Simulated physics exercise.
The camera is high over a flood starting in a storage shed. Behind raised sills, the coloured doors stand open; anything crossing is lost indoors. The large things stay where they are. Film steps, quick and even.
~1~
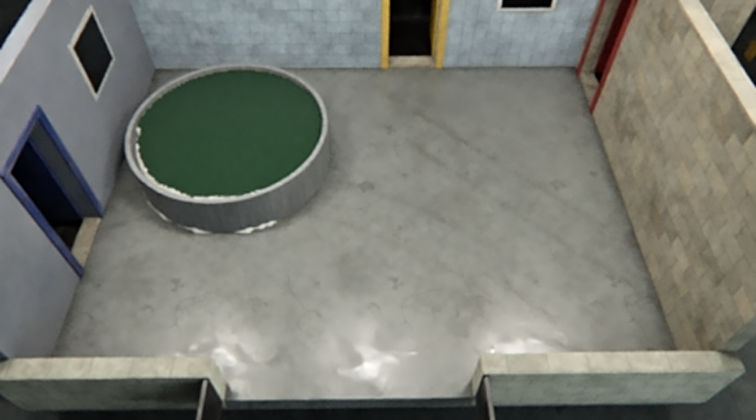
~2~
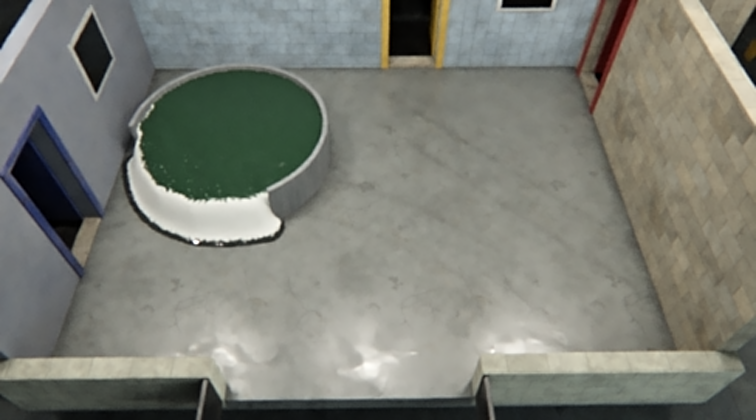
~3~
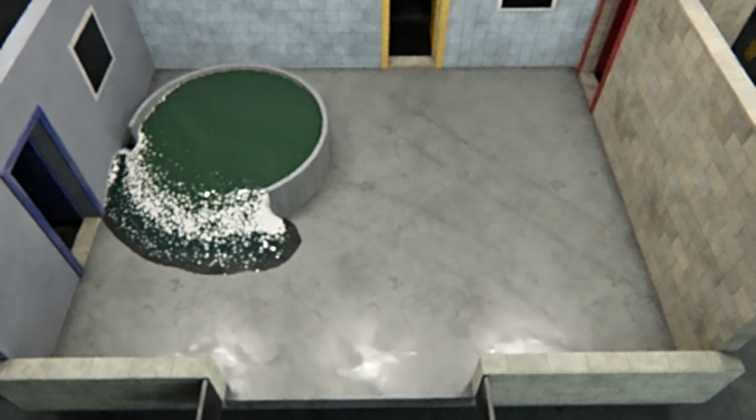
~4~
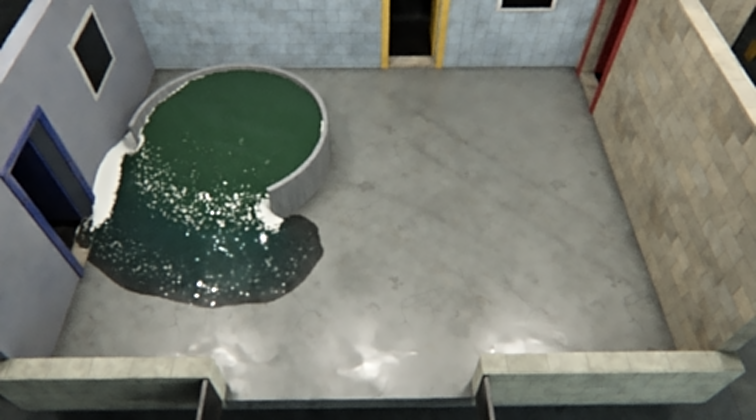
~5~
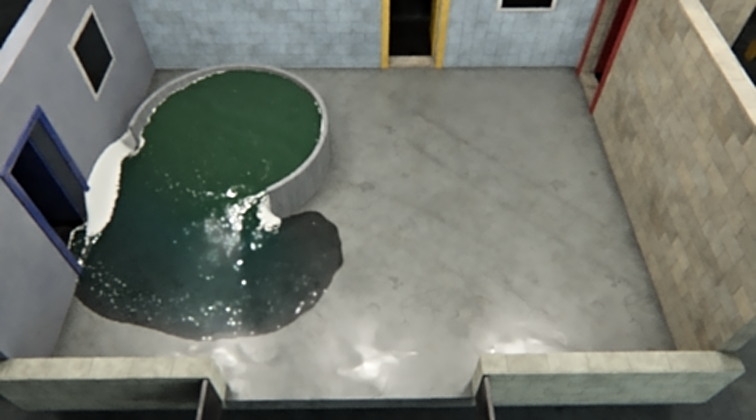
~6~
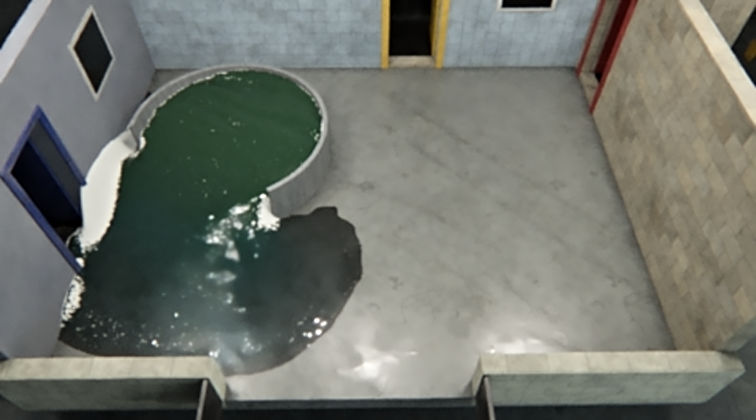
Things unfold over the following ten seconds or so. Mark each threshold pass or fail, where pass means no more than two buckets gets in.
Blue door - fail; red door - pass; yellow door - pass.
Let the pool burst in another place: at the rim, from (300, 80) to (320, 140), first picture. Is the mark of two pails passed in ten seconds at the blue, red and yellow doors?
I reckon the blue door will stay beneath the mark, the red door will get past the mark, and the yellow door will get past the mark.
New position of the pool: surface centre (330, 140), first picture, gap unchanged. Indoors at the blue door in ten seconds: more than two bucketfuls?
In turn, I'd say the blue door crosses the line.
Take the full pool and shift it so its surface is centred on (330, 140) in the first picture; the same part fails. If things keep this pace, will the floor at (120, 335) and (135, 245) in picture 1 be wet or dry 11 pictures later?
Taking both places in turn, they end up inundated and inundated.
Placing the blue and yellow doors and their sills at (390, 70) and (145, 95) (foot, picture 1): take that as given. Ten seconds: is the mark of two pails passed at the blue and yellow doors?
Well, the blue door comes up short while the yellow door comes up short.
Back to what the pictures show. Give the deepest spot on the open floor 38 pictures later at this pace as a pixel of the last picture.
Near (661, 335).
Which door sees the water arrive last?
Answer is the red-painted one.
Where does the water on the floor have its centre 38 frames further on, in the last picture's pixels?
That comes out near (304, 220).
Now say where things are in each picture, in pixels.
The first frame shows the round tank at (229, 129) is whole and still.
In the second frame, the front is at a hidden place, out from the gap at (173, 213).
In the third frame, water pours out at (174, 213) and has run to a hidden place.
In the fourth frame, the front is at a hidden place, out from the gap at (174, 214).
In the fifth frame, water pours out at (174, 215) and has run to a hidden place.
In the sixth frame, water pours out at (174, 215) and has run to (146, 98).
A moment on, water covers 30 % of the floor; the blue door far over two buckets in, the red door not reached, the yellow door not reached.
Next, water covers 30 % of the floor; the blue door far over two buckets in, the red door not reached, the yellow door not reached.
Then, water covers 45 % of the floor; the blue door far over two buckets in, the red door not reached, the yellow door not reached.
Later, water covers 90 % of the floor; the blue door far over two buckets in, the red door not reached, the yellow door wet at the sill, nothing in.
In the end, water covers 95 % of the floor; the blue door far over two buckets in, the red door under two buckets in, the yellow door wet at the sill, nothing in.
